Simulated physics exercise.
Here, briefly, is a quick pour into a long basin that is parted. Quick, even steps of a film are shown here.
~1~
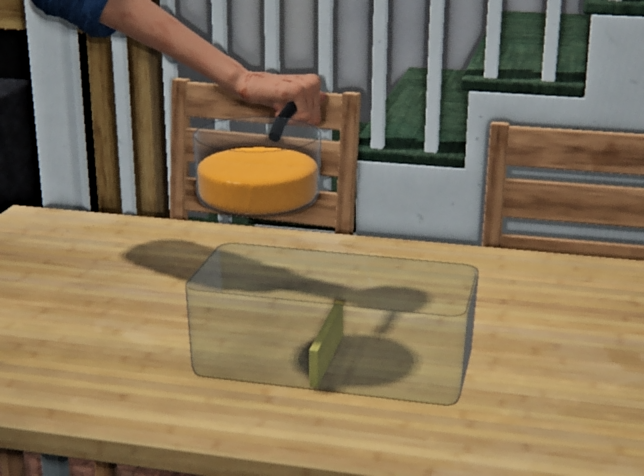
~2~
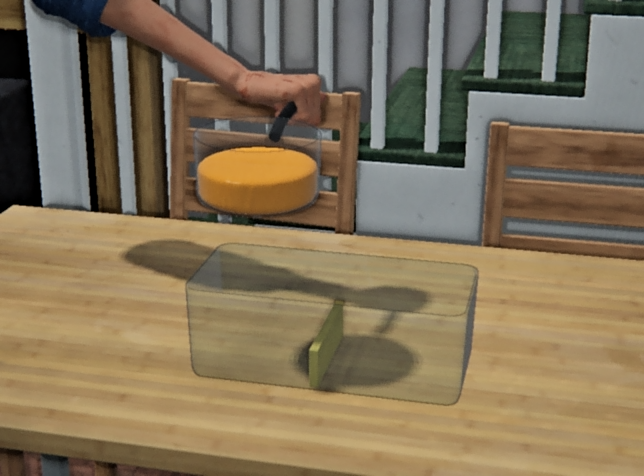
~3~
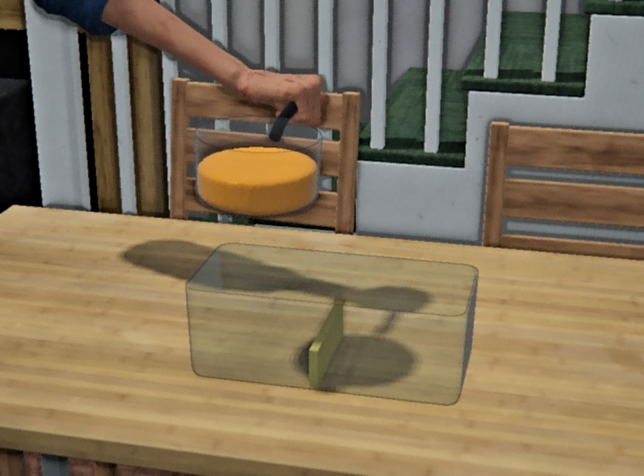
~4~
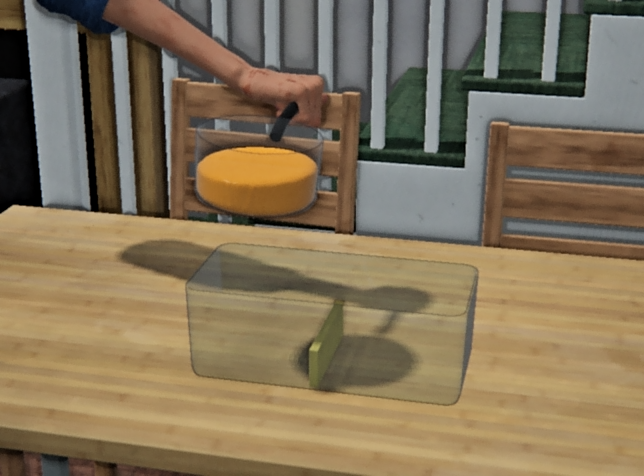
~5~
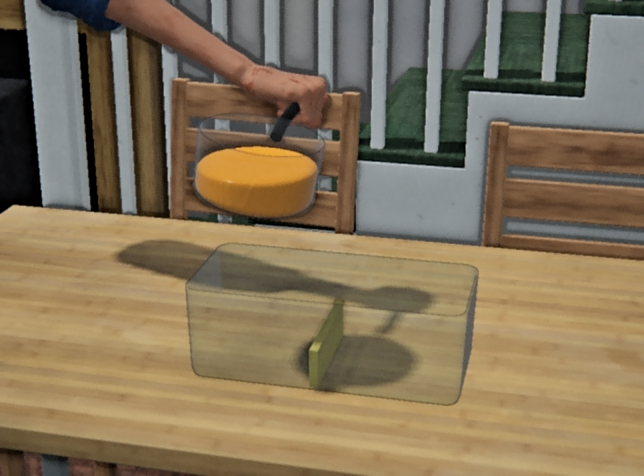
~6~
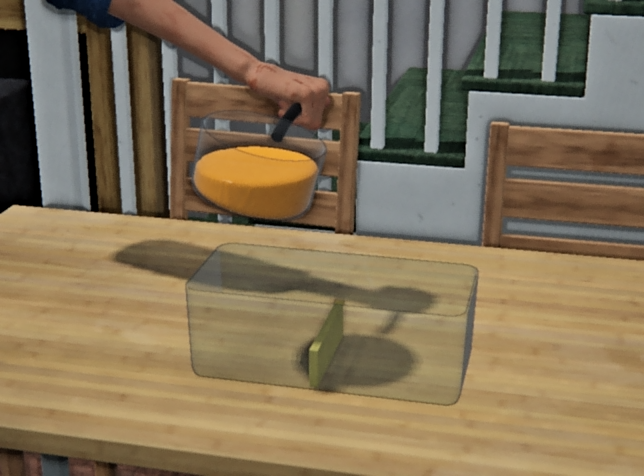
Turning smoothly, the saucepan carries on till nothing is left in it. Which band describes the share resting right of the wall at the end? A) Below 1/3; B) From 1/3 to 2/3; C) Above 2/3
Option C: Above 2/3.
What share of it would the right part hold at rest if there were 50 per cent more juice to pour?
Best guess: Around 95 %.
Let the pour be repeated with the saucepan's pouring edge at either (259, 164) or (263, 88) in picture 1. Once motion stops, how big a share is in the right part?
Roughly 0 % and 30 %.
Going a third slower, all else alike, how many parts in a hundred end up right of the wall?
It comes to some 90 per cent.
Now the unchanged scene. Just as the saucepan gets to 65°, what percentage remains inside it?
75 per cent or so.
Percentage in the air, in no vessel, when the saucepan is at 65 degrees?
About 25 per cent.
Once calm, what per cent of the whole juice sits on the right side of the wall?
I'd put it at about 95 per cent.
A moment on, the saucepan is tipped part way and 75 per cent is still to pour, 0 is left of the wall and 2 right of it.
Next, the saucepan is tipped on its side and 24 per cent is still to pour, 1 is left of the wall and 60 right of it.
Then the saucepan is tipped on its side and 5 per cent is still to pour, 3 is left of the wall and 88 right of it.
Later the saucepan is tipped on its side and 1 per cent is still to pour, 4 is left of the wall and 94 right of it.
Finally, 5 per cent lies left of the wall, 94 right of it and 0 outside.
